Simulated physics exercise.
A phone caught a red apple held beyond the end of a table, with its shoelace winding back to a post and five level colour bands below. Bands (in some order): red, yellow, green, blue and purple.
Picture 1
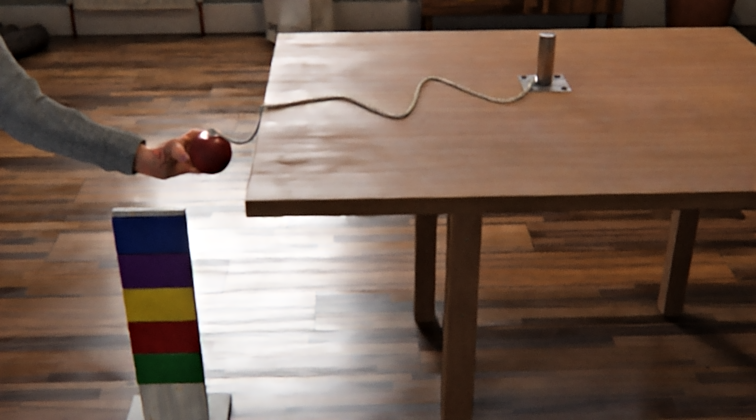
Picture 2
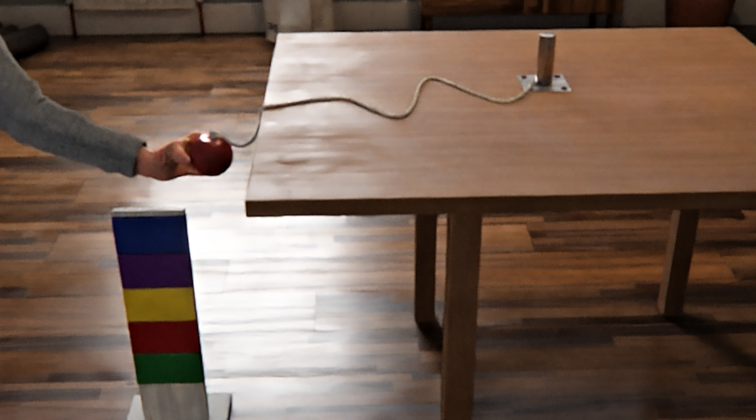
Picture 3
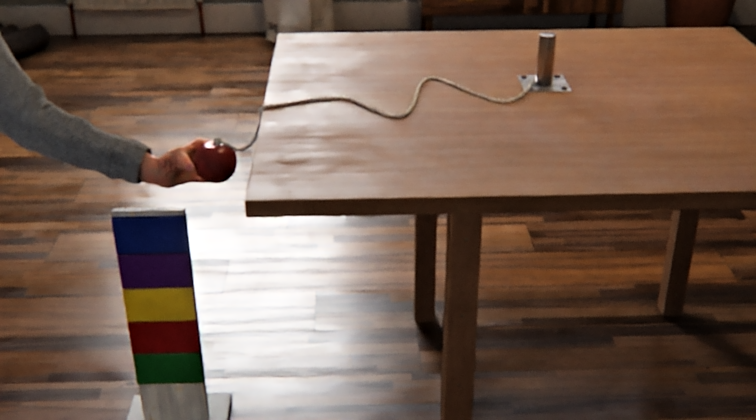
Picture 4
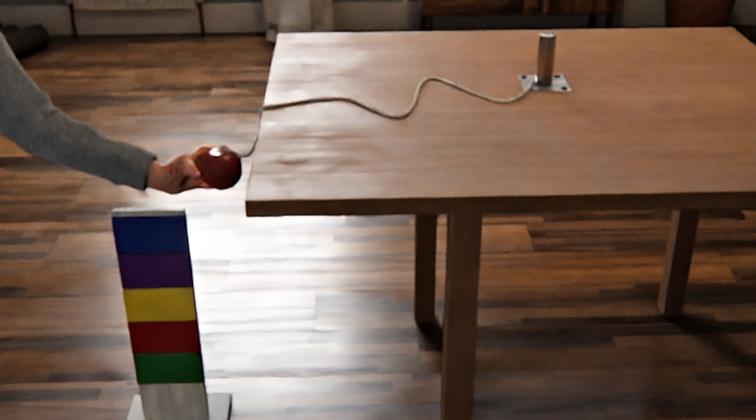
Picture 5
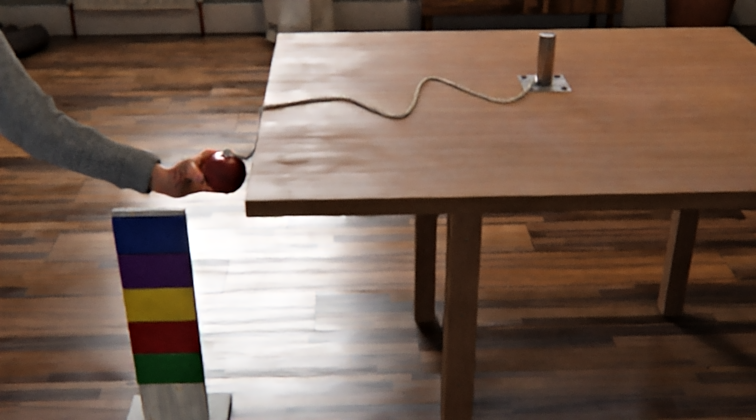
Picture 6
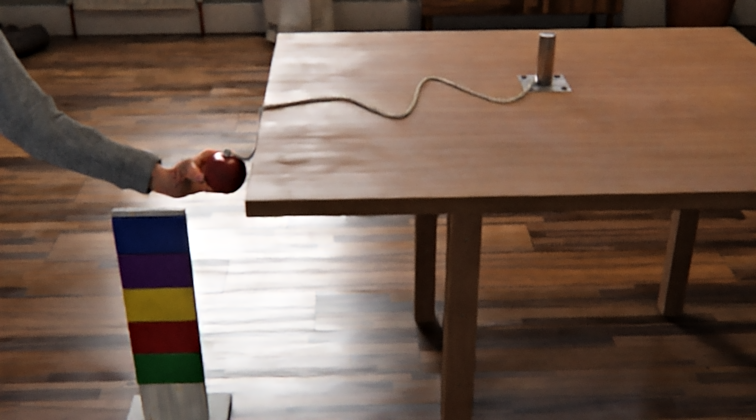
A hand held a red apple tied to a shoelace just past the left end of a wooden table, above a colour-banded upright board, and moved it slightly right and down.
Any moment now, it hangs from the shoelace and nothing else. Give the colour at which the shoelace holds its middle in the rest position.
The shoelace holds it at red.
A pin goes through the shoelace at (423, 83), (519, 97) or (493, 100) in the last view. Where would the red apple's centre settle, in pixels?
Going try by try, I'd put it close to (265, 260), then (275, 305), and finally (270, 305).
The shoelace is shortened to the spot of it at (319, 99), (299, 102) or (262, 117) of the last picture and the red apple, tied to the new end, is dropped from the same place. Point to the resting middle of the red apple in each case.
The pixels are (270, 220), (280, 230) and (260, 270), in the order of the tries.
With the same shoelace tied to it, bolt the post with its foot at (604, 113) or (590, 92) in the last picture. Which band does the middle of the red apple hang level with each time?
Going case by case, it's yellow and then yellow.
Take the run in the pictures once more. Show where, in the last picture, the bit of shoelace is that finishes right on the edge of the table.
Roughly (400, 117).
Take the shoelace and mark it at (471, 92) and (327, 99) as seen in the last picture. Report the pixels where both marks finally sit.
Final spots: (434, 91), then (271, 189).
Soon after, apple near (291, 295); level with yellow.
Then, apple near (264, 323); level with red.
At rest, apple near (281, 322); level with red. Its middle rests at the red band.
